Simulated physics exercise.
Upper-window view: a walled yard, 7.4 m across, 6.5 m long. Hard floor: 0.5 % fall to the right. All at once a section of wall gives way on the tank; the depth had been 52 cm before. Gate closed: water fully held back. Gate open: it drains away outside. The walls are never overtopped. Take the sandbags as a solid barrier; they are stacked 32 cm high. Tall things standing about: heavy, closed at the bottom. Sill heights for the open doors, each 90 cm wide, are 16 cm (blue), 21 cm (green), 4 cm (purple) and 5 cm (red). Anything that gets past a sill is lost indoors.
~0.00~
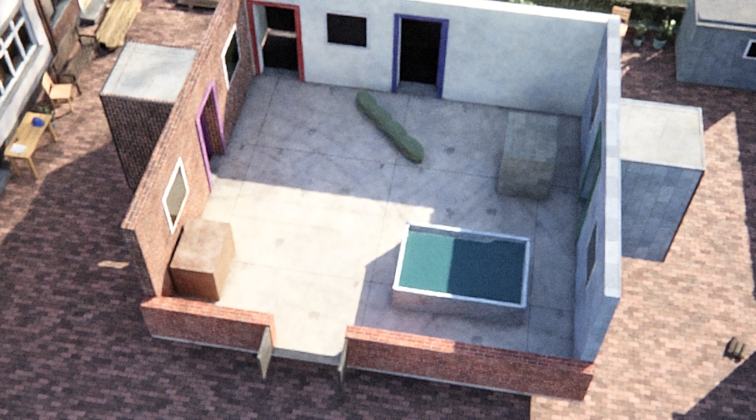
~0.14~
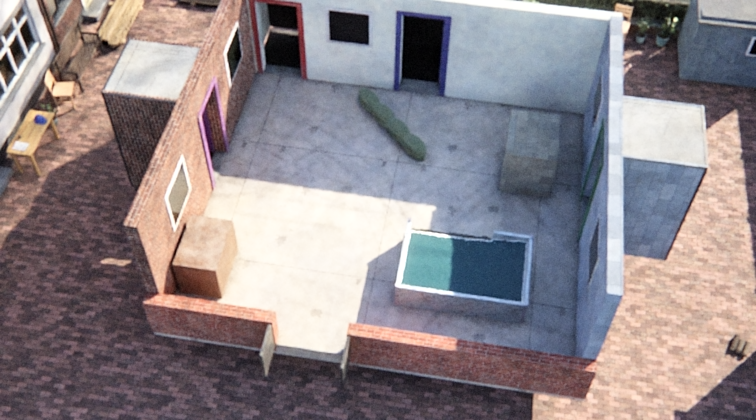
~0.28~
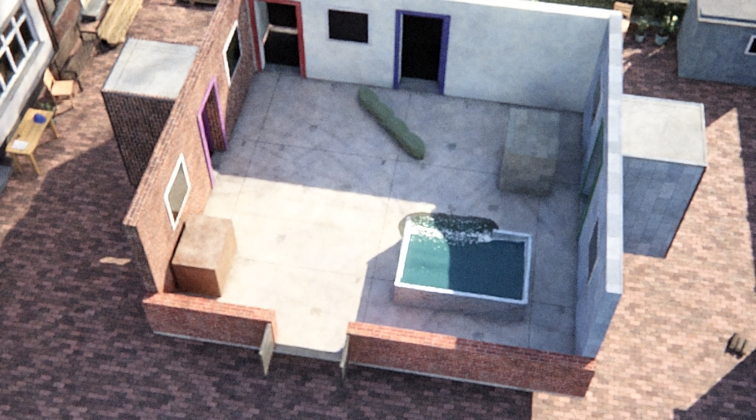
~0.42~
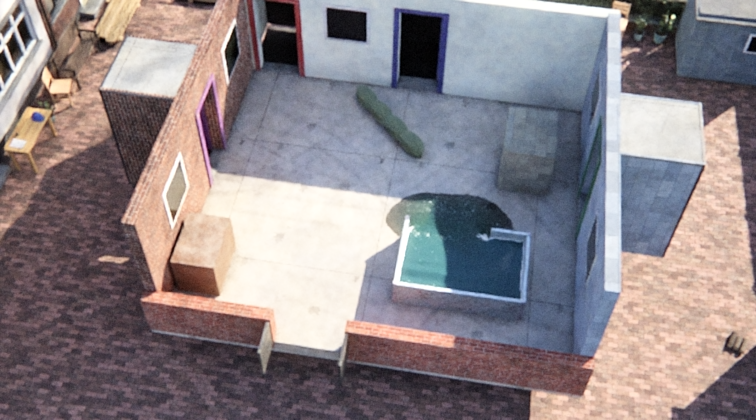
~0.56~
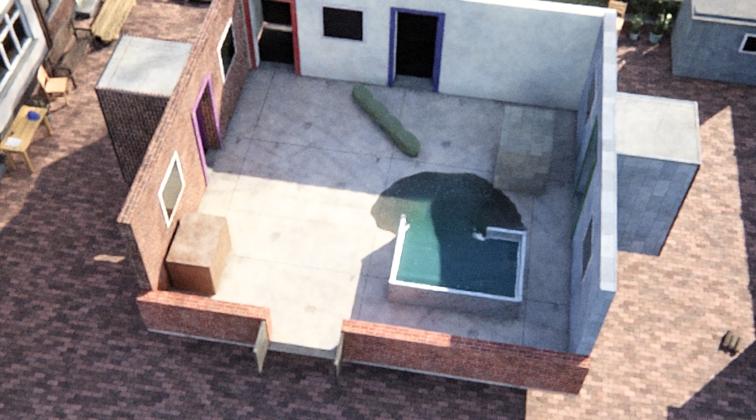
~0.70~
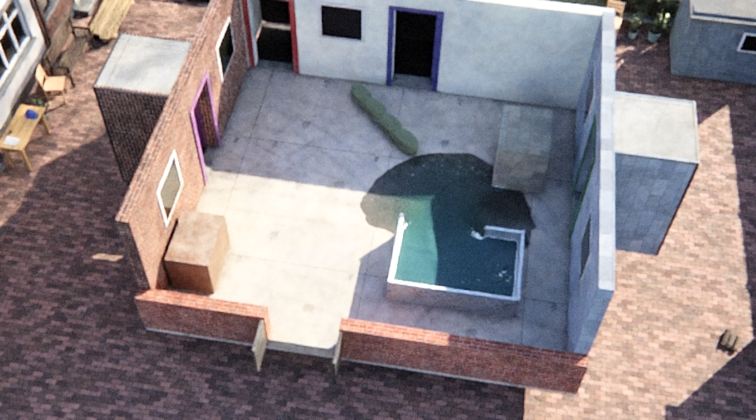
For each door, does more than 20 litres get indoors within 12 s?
Door by door: Blue door - no; green door - no; purple door - no; red door - yes.
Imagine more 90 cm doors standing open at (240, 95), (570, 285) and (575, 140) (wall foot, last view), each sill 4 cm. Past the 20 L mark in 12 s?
In turn: Beyond it, short of it, beyond it.
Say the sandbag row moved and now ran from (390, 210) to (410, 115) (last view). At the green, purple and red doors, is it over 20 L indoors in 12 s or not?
Result: Green door inside the limit; purple door inside the limit; red door inside the limit.
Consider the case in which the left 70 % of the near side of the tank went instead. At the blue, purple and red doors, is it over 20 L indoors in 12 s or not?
Log - blue: Threshold not reached, purple: Threshold not reached, red: Threshold not reached.
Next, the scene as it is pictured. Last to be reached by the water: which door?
The answer is the purple door.
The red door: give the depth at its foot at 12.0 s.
About 3.0 cm.
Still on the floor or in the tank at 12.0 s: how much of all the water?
Roughly 96 per cent is still there.
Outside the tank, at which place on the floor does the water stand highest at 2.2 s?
Position: About (478, 99).
After 1.4 s water covers 20 % of the floor and is deepest (24 cm) near (418, 158); blue door not reached, green door not reached, purple door not reached, red door not reached.
After 2.2 s water covers 30 % of the floor and is deepest (28 cm) near (478, 99); blue door 12 cm at the sill, 0 L in, green door 11 cm at the sill, 0 L in, purple door not reached, red door not reached.
After 3.5 s water covers 50 % of the floor and is deepest (22 cm) near (248, 68); blue door 10 cm at the sill, 0 L in, green door 5 cm at the sill, 0 L in, purple door not reached, red door 8 cm at the sill, 0 L in.
After 7.0 s water covers 65 % of the floor and is deepest (11 cm) near (566, 373); blue door 8 cm at the sill, 0 L in, green door 7 cm at the sill, 0 L in, purple door 3 cm at the sill, 0 L in, red door 8 cm at the sill, 45 L in.
After 12.0 s water covers 95 % of the floor and is deepest (8 cm) near (566, 373); blue door 5 cm at the sill, 0 L in, green door 4 cm at the sill, 0 L in, purple door 2 cm at the sill, 0 L in, red door 3 cm at the sill, 52 L in.
